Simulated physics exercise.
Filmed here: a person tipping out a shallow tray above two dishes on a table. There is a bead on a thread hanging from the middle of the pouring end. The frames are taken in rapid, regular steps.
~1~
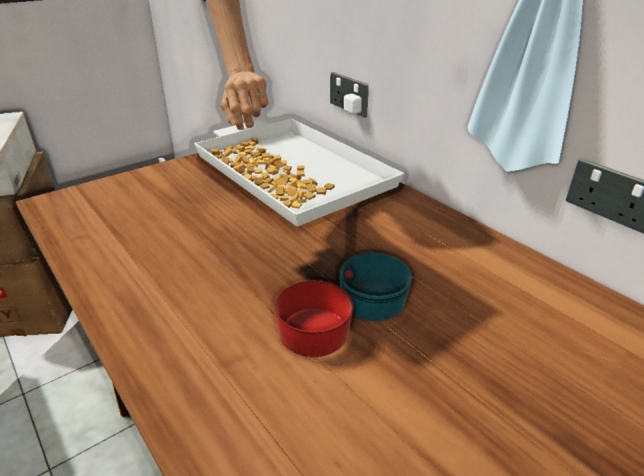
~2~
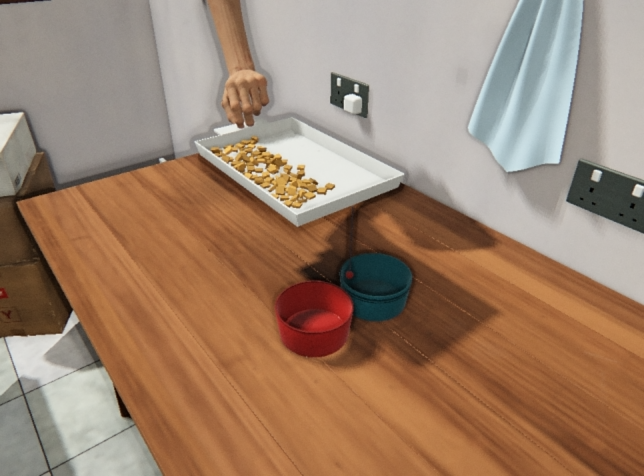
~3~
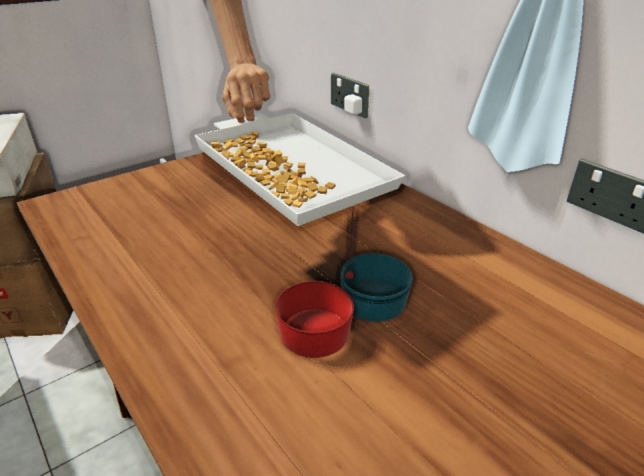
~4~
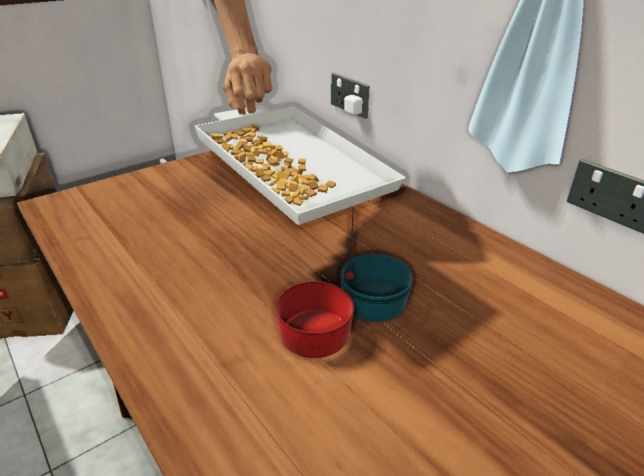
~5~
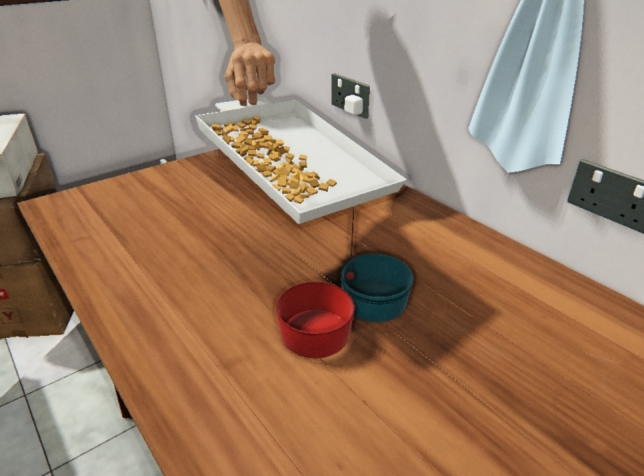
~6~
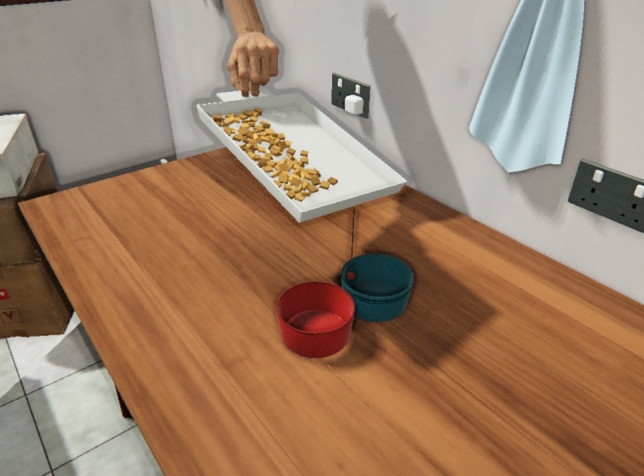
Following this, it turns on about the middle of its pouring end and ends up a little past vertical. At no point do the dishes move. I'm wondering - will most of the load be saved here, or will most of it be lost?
Most of it is saved.
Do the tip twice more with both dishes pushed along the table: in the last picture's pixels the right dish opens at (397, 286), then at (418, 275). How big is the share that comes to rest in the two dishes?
First try: Roughly 80 per cent; second try: Roughly 80 per cent.
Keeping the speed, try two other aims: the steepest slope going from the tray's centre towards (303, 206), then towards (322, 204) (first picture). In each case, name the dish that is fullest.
At the first place the left dish, at the second left.
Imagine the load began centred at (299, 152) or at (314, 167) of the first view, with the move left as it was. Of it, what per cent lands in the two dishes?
Try 1: 80 %; try 2: 70 %.
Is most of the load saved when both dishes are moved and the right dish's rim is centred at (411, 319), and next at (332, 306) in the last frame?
Place 1: Lower than half; place 2: Lower than half.
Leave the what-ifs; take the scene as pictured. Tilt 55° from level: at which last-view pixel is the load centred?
(367, 186).
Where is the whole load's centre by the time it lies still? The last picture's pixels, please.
The centre ends up roughly at (387, 299).
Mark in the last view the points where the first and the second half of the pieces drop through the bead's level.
(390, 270) for the early half, (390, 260) for the late half.
Soon after the last picture, tray tipped steeply; all on the tray.
A little later, tray tipped right over; most on the tray; a small part in the right dish; a small part outside both; a small part in the air.
Later still, tray tipped past a quarter turn; most in the right dish; about a quarter outside both.
At rest, tray tipped past a quarter turn; none in the left dish; most in the right dish; about a quarter outside both.
